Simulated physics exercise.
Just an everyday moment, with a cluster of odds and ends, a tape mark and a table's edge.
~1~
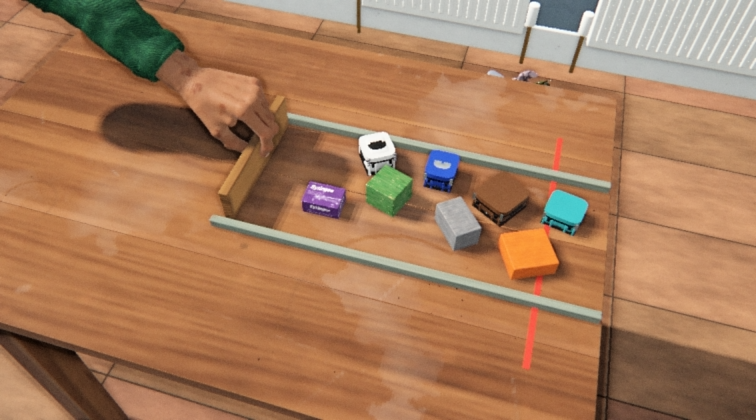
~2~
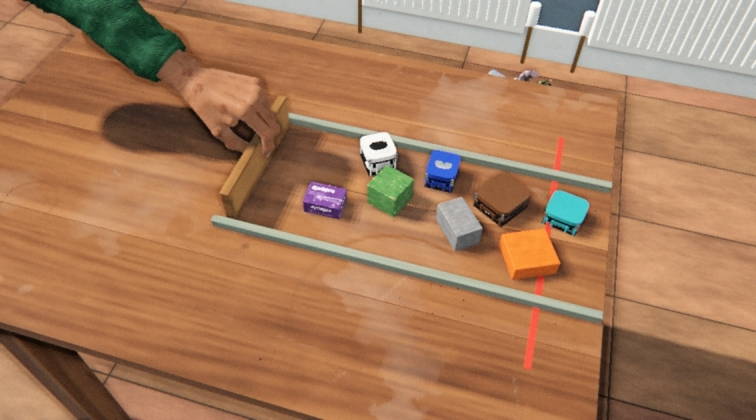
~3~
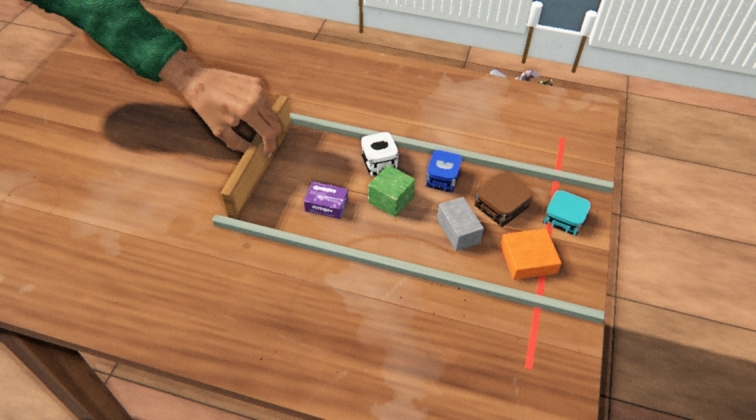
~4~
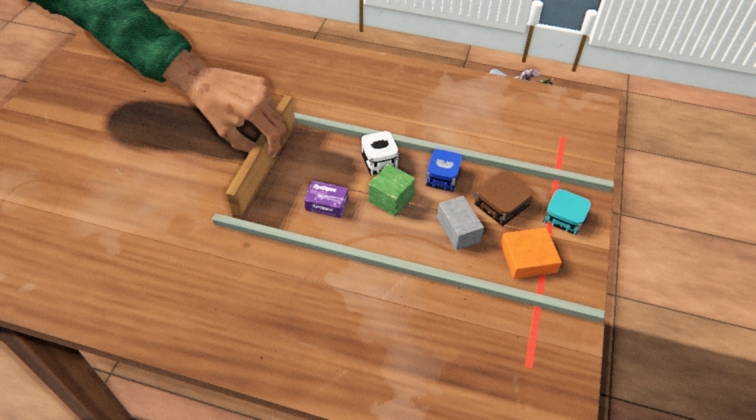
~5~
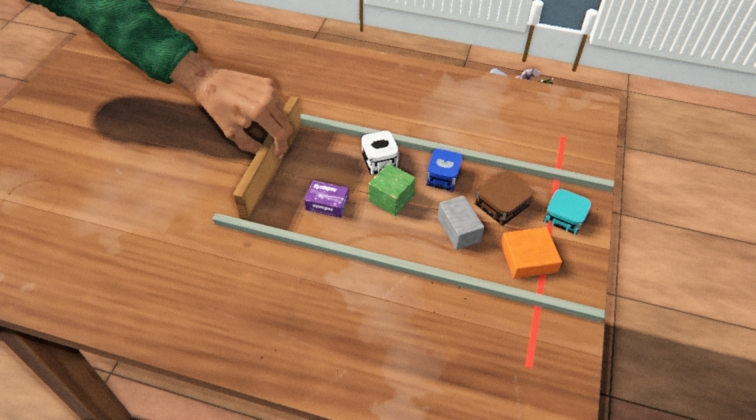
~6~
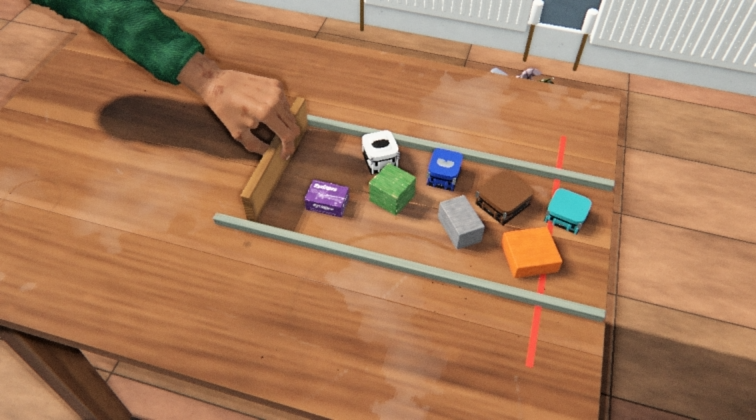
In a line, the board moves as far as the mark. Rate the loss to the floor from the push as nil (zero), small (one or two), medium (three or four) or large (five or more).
The loss is medium.
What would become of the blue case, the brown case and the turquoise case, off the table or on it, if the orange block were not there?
As for the blue case, it holds; the brown case drops; and the turquoise case drops.
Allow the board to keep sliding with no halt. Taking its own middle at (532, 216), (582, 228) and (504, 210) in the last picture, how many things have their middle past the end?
Respectively 2, 5 and 1.
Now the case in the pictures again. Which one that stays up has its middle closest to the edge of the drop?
Foremost is the grey block.
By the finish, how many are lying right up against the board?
Result: 3 in all.
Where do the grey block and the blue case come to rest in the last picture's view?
About (604, 263), and the other about (603, 201).
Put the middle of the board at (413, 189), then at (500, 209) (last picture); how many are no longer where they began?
That gives 5 for the first and 8 for the second.
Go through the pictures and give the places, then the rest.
The first frame shows turquoise case (564, 213); orange block (528, 254); brown case (501, 199); board (257, 156); tape (546, 237).
The second frame shows orange block (529, 254); blue case (442, 172).
The third frame shows brown case (503, 200); white case (379, 154).
The fourth frame shows turquoise case (567, 212); board (264, 156).
The fifth frame shows orange block (531, 252); purple box (327, 199).
The sixth frame shows turquoise case (568, 211); orange block (531, 252); brown case (504, 198); board (277, 158); tape (549, 235).
A little later, none off yet; turquoise case at rest near (568, 211); orange block at rest near (531, 252); brown case at rest near (504, 198).
Next, none off yet; turquoise case shifted about its own width near (591, 220); orange block shifted a little near (551, 260); brown case shifted about its own width near (544, 213).
When it is over, the number that fall off is three or four; down, brown case, orange block and turquoise case.
